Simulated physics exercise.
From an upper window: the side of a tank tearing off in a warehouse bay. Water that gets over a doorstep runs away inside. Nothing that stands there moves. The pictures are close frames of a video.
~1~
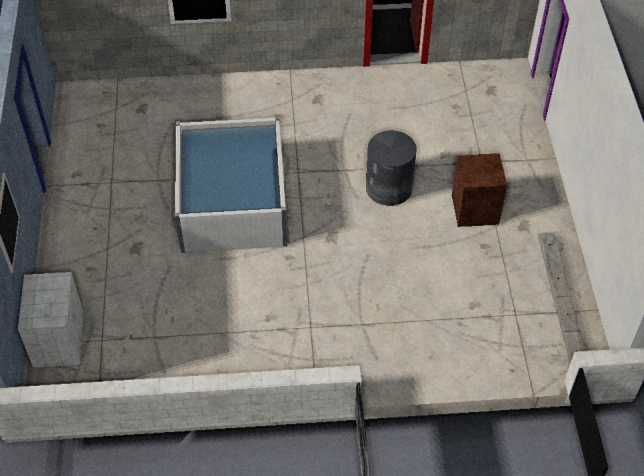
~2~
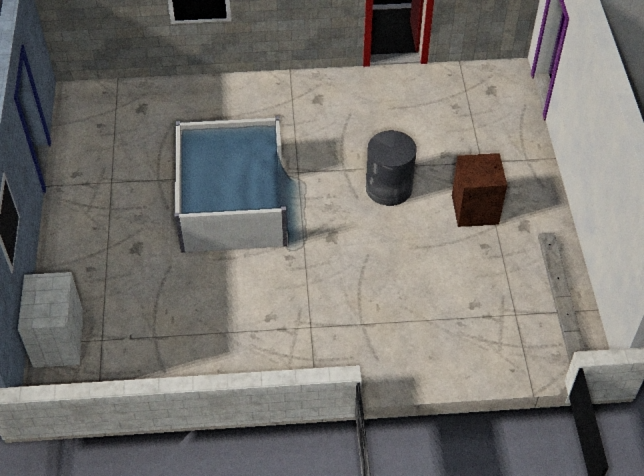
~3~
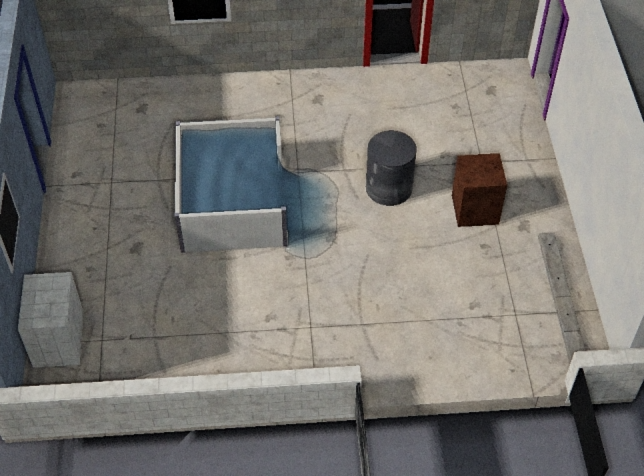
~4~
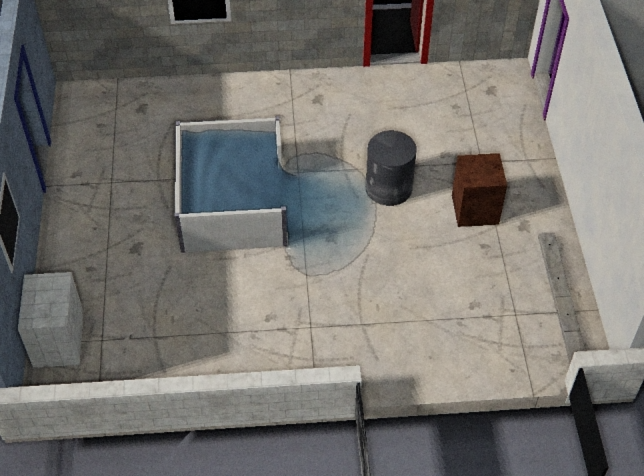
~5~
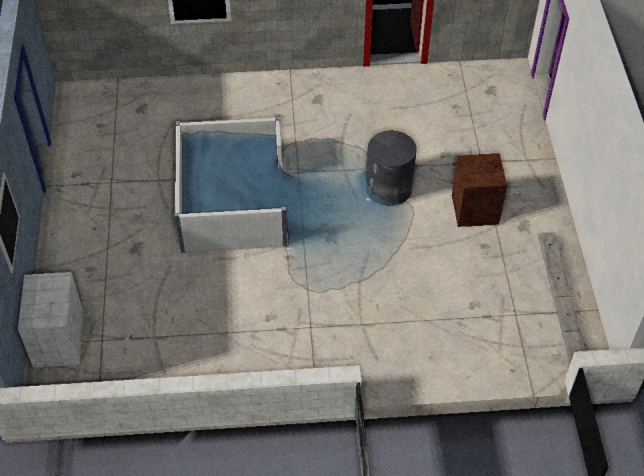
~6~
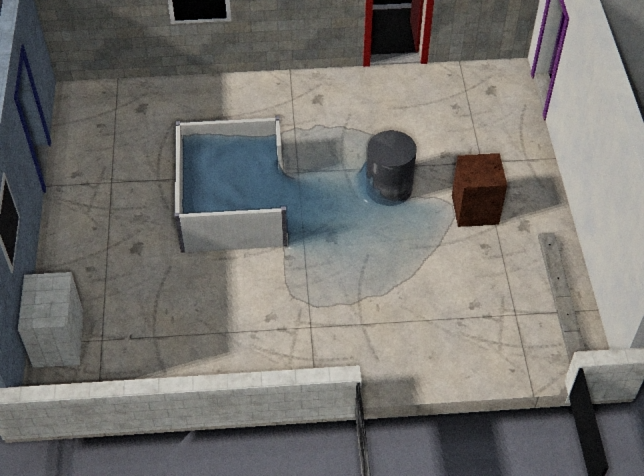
Tank of blue water losing its right side, water pouring out and spreading across the concrete floor around a dark barrel.
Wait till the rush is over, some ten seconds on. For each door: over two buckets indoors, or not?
The purple door admits no more than that; the blue door admits no more than that; the red door lets in a lot.
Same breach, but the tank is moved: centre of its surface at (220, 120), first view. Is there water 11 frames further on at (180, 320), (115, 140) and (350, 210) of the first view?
As listed: Not flooded, clear, wet.
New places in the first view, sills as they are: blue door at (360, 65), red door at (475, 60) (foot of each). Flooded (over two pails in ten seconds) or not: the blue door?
One by one: Blue door goes over.
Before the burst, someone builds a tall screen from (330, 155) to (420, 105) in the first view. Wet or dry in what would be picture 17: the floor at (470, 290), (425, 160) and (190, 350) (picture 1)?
One after the other: Flooded, wet, free of water.
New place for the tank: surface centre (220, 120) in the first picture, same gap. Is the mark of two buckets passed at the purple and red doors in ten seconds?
My reading: The purple one lets more in; the red one floods.
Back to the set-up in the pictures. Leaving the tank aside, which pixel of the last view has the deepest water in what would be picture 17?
Roughly at (617, 376).
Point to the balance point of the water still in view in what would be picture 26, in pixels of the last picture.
I would point to (404, 216).
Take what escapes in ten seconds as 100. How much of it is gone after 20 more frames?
Near 30 in a hundred.
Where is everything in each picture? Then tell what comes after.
In the first frame, still water in the tank at (230, 169).
In the second frame, the front is at (298, 245), out from the gap at (280, 199).
In the third frame, the front is at (327, 181), out from the gap at (280, 201).
In the fourth frame, water pours out at (281, 203) and has run to (364, 182).
In the fifth frame, water pours out at (281, 203) and has run to (407, 217).
In the sixth frame, water pours out at (281, 203) and has run to (449, 215).
A moment on, water covers 25 % of the floor; the purple door not reached, the blue door not reached, the red door not reached.
Next, water covers 45 % of the floor; the purple door not reached, the blue door not reached, the red door under two buckets in.
Then, water covers 45 % of the floor; the purple door wet at the sill, nothing in, the blue door not reached, the red door over two buckets in.
Later, water covers 55 % of the floor; the purple door wet at the sill, nothing in, the blue door not reached, the red door far over two buckets in.
In the end, water covers 65 % of the floor; the purple door wet at the sill, nothing in, the blue door not reached, the red door far over two buckets in.
